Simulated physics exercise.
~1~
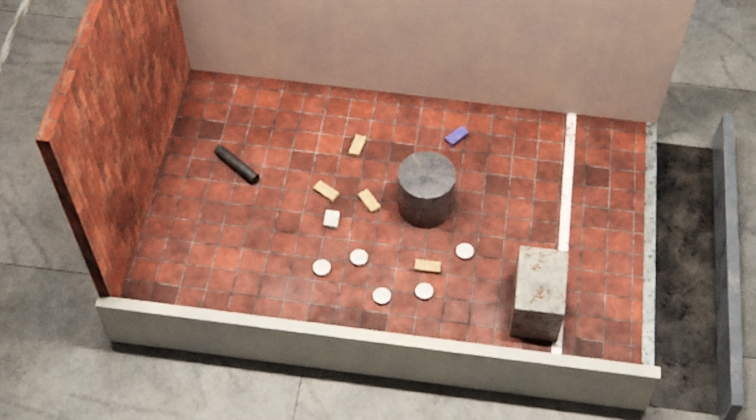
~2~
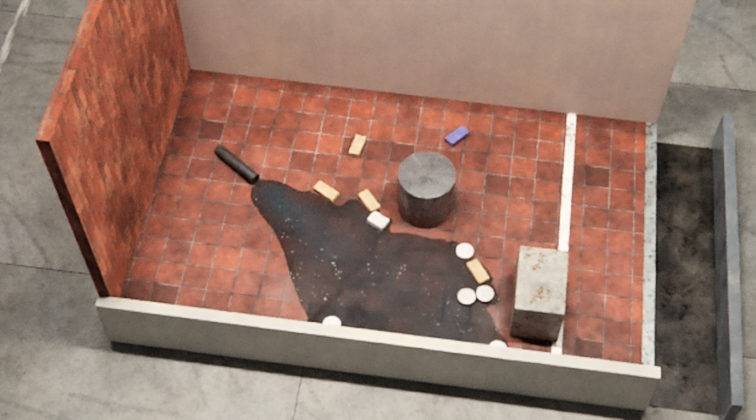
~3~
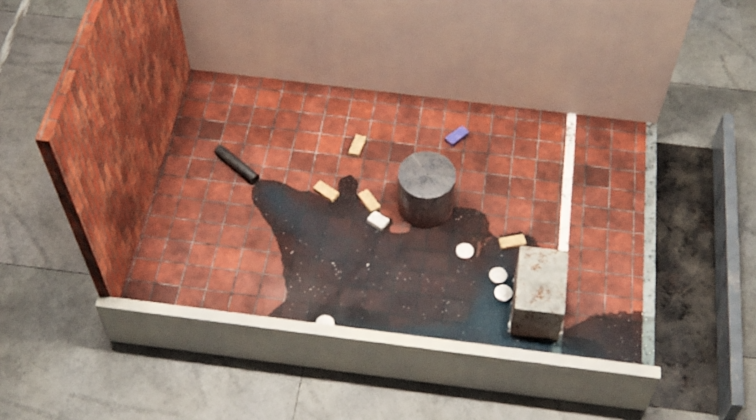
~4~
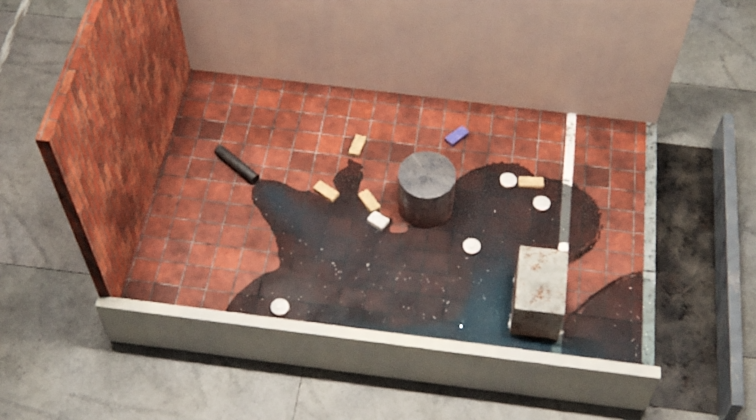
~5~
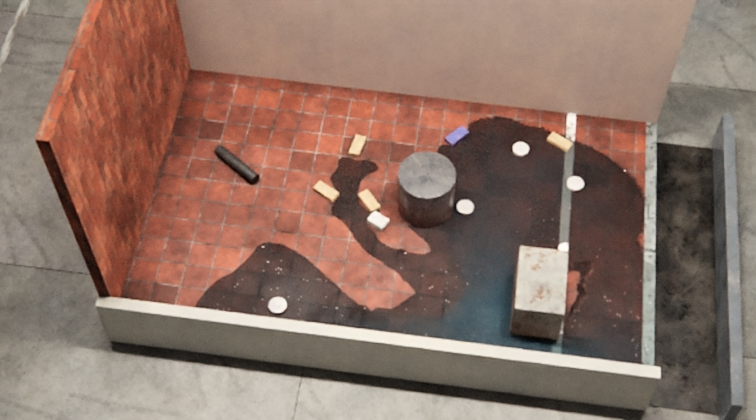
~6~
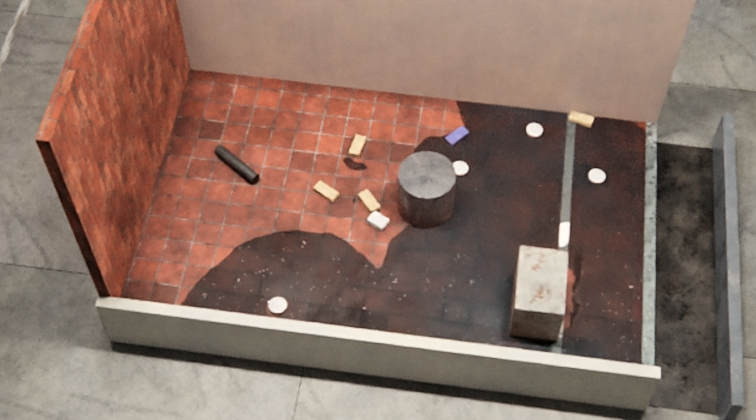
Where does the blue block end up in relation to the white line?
The blue block stays short of the white line, resting to the left of it close to where it began.
